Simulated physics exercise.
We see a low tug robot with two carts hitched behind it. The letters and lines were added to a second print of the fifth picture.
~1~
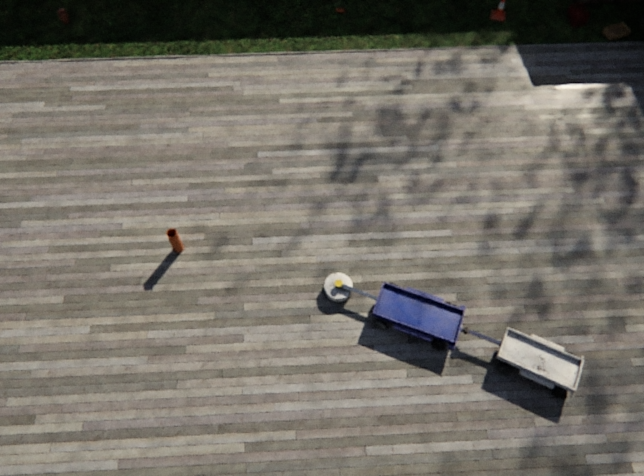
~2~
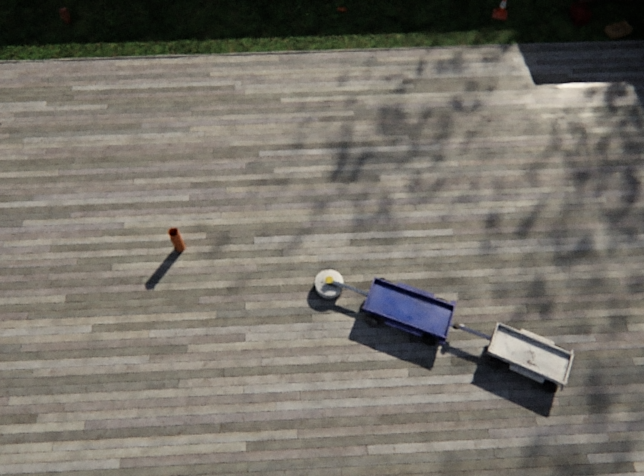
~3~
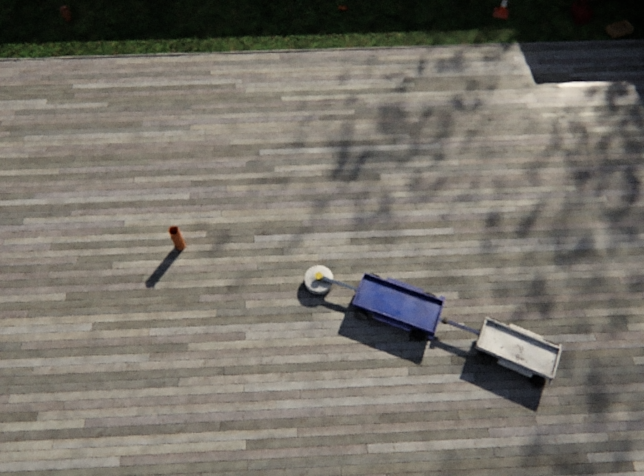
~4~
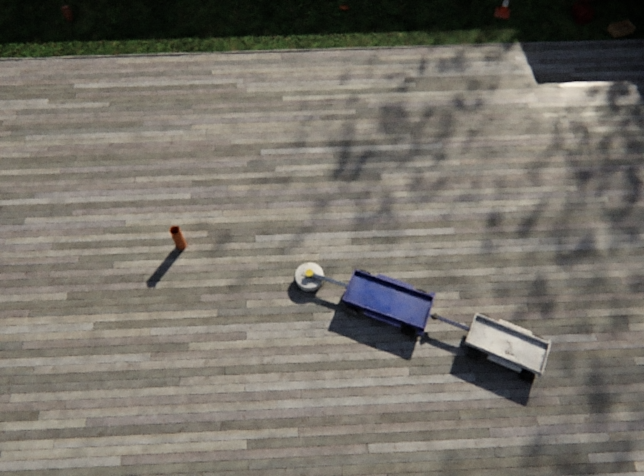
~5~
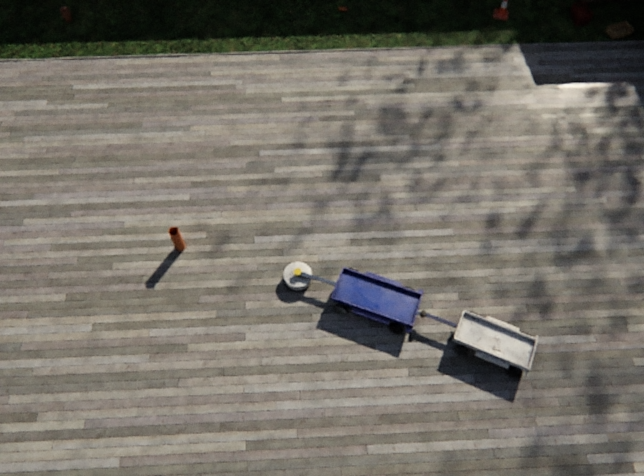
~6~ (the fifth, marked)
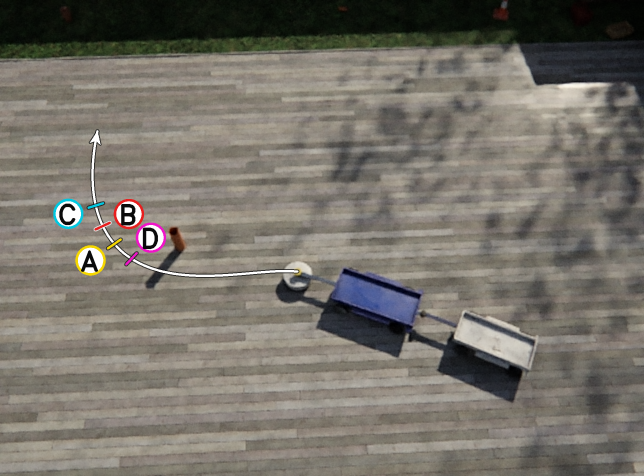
A low robot tows a blue cart and a white cart slowly left across the paving.
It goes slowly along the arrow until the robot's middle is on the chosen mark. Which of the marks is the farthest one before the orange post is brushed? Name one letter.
Mark A.
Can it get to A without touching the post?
For that mark, yes.
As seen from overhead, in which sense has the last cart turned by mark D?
For that mark, anticlockwise.
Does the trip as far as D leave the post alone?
For that mark, yes.
On the copy, A at (114, 244); B at (103, 226); C at (96, 206); D at (131, 259); the route from (297, 272) via (124, 253) to (97, 131).
On A. First, robot (229, 279), last cart (426, 315).
Then, robot (161, 274), last cart (357, 295).
Finally, robot (117, 248), last cart (301, 286); nothing has been touched.
By contrast, B is too far, the post has been hit; C is too far, the post has been hit; D is safe but short.
